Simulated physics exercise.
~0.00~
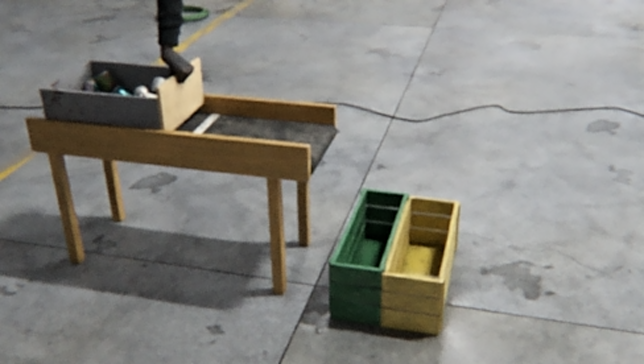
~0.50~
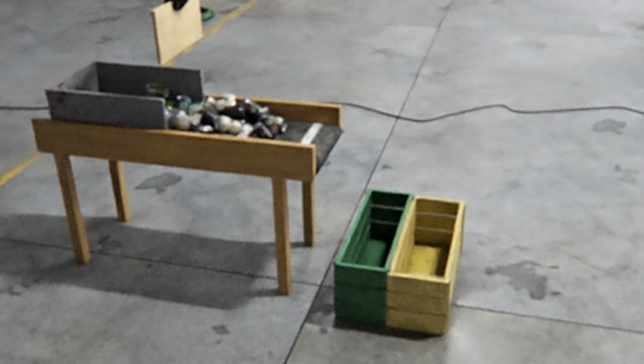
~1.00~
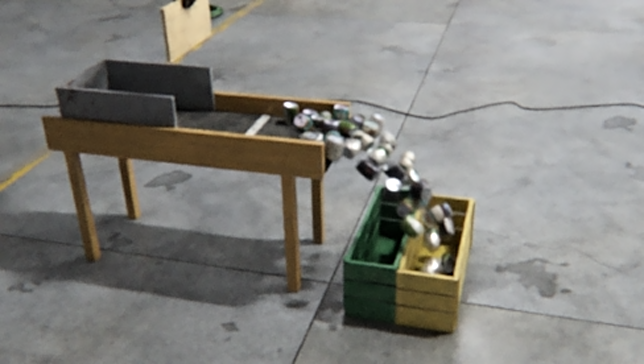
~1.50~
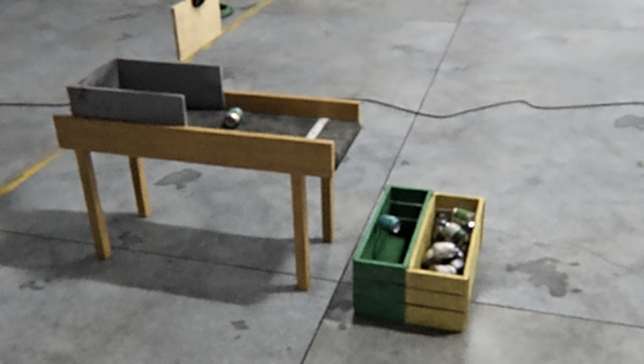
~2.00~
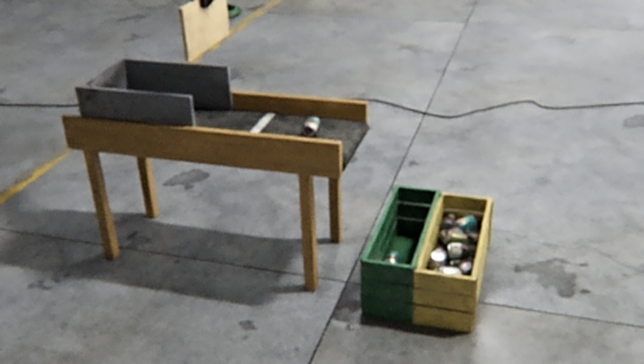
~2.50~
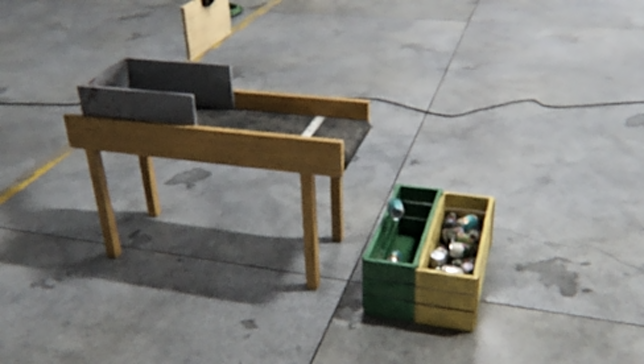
A table's belt carries small cans rightward off its end, and most fill the yellow box.
